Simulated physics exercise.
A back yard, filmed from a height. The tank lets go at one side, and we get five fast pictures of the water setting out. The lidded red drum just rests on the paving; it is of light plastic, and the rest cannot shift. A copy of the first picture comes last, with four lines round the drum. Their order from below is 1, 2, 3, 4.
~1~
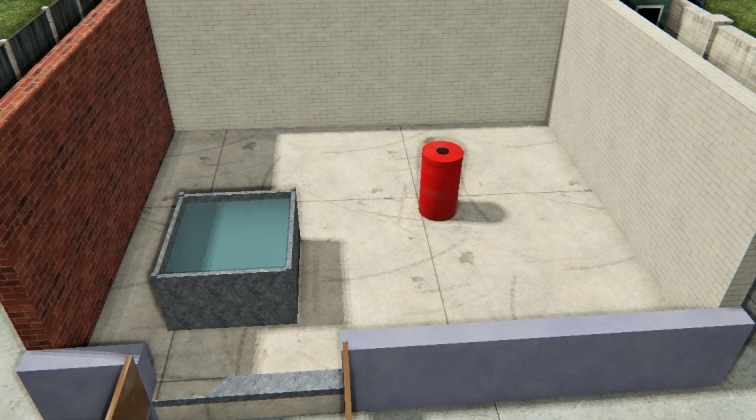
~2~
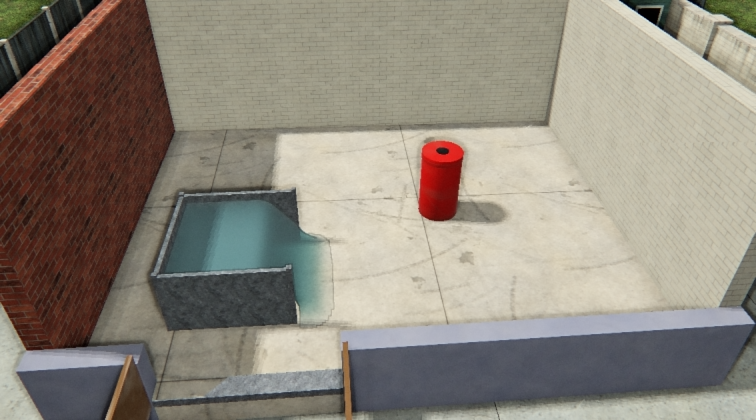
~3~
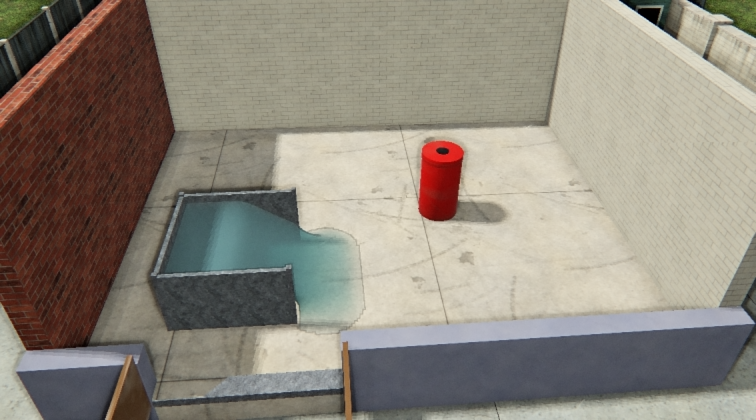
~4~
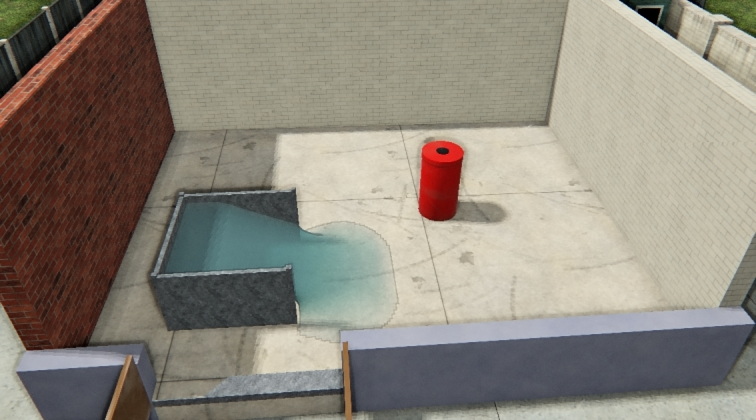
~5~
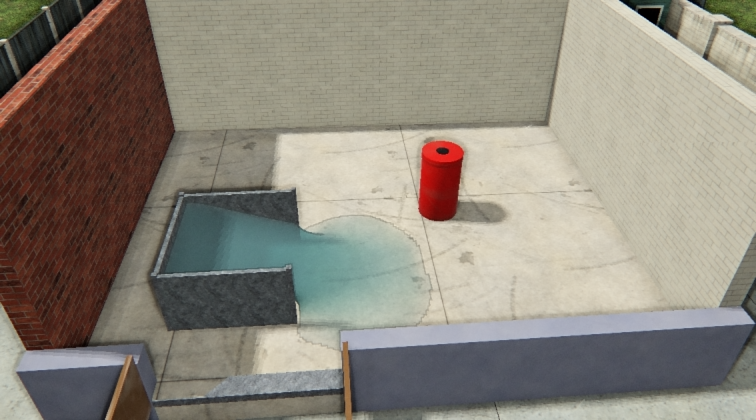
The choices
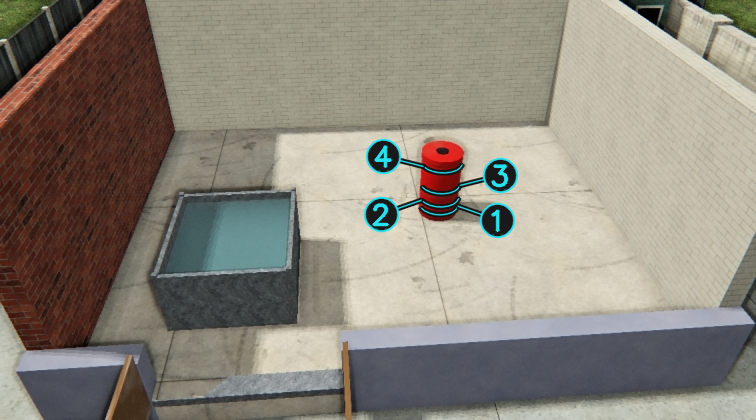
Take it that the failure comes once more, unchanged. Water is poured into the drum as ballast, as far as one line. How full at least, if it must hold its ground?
Take 2.
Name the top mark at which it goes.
That would be 1.
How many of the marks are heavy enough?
Three.
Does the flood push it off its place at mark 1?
Yes.
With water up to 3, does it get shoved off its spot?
No, that is safe.
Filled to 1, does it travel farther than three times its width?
No.
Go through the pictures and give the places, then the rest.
Lid of the red drum at (442, 151); tank full, its middle at (232, 235); open gate at (244, 341), in the first frame.
In the second frame, 2 % of the ground under water, its edge towards the drum at (320, 241).
In the third frame, 4 % of the ground under water, its edge towards the drum at (344, 236).
In the fourth frame, 6 % of the ground under water, its edge towards the drum at (369, 232).
Lid of the red drum at (442, 151); 9 % of the ground under water, its edge towards the drum at (398, 234), in the fifth frame.
In cyan, 1 at (441, 214); 2 at (442, 206); 3 at (443, 193); 4 at (445, 172); from the bottom up 1, 2, 3, 4.
If 1 is chosen, it is pushed about its own width away.
If 2 is chosen, it does not move.
If 3 is chosen, it does not move.
If 4 is chosen, it does not move.
